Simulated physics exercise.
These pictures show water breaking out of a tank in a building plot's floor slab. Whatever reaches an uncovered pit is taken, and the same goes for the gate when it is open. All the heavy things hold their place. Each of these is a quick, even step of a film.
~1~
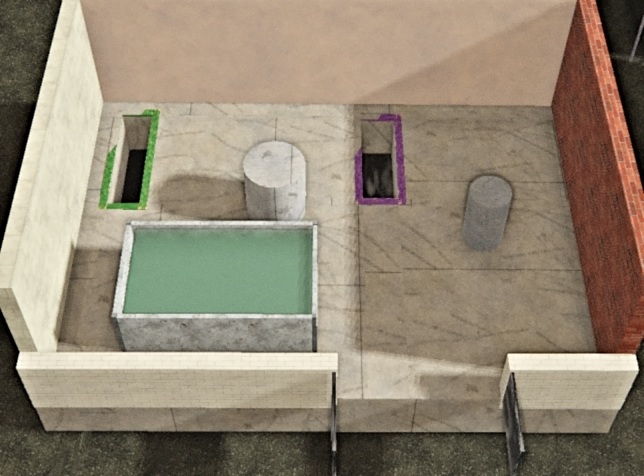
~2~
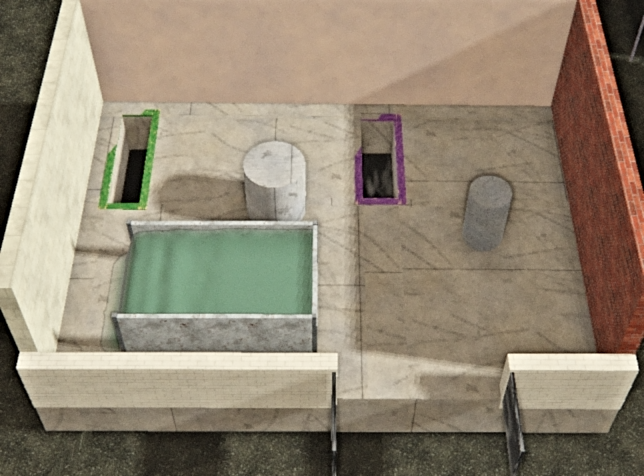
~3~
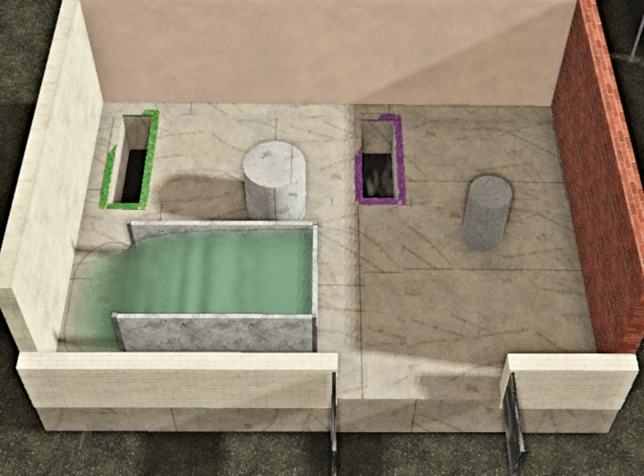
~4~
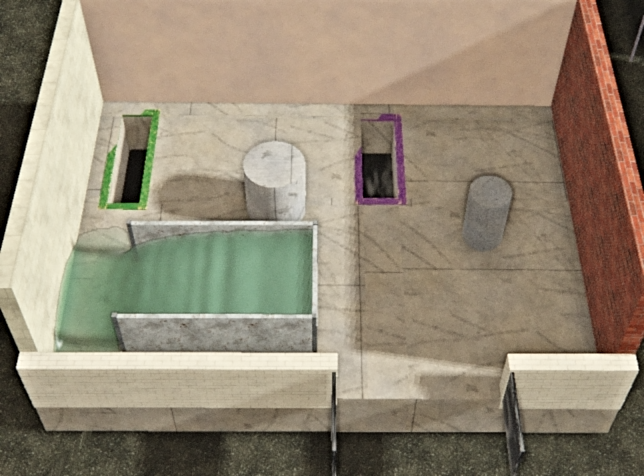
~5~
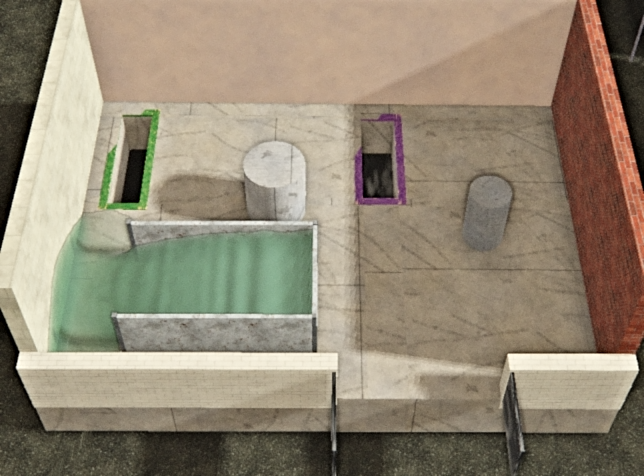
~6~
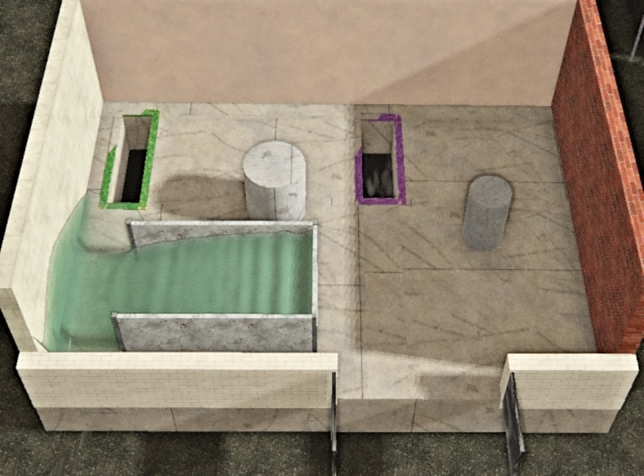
The video shows a walled concrete floor with a rectangular tank of green water, two cylinders and two outlined openings; the tank's left side opens, and water pours out leftward, meets the pale wall and spreads back along it.
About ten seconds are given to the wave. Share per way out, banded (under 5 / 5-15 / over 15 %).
My prediction: The gate will receive a cut lying in the five-to-fifteen per cent band, the purple pit will receive a cut lying in the five-to-fifteen per cent band, the green pit will receive a cut exceeding fifteen per cent.
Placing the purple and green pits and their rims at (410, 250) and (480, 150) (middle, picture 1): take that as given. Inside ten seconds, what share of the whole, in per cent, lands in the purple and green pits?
Purple: 6 %; green: 25 %.
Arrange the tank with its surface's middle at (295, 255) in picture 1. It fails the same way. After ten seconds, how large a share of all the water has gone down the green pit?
The green pit gets 40 per cent.
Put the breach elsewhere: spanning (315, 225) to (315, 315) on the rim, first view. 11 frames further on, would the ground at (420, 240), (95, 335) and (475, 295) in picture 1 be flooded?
First point swamped, second point spared, third point swamped.
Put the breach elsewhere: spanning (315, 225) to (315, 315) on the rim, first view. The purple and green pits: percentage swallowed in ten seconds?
Purple about 25 %, green about 2 %.
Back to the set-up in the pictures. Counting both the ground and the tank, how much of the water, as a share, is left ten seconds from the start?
About 50 per cent.
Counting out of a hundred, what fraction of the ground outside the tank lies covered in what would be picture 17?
Around 25 percent of it.
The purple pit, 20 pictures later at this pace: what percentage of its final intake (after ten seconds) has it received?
Near 0 in a hundred.
A moment on, water covers 15 % of the floor; the gate 0 %, the purple pit 0 %, the green pit 3 %.
Next, water covers 25 % of the floor; the gate 0 %, the purple pit 0 %, the green pit 10 %.
Then, water covers 50 % of the floor; the gate 2 %, the purple pit 0 %, the green pit 20 %.
Later, water covers 70 % of the floor; the gate 5 %, the purple pit 3 %, the green pit 28 %.
In the end, water covers 75 % of the floor; the gate 7 %, the purple pit 7 %, the green pit 36 %.
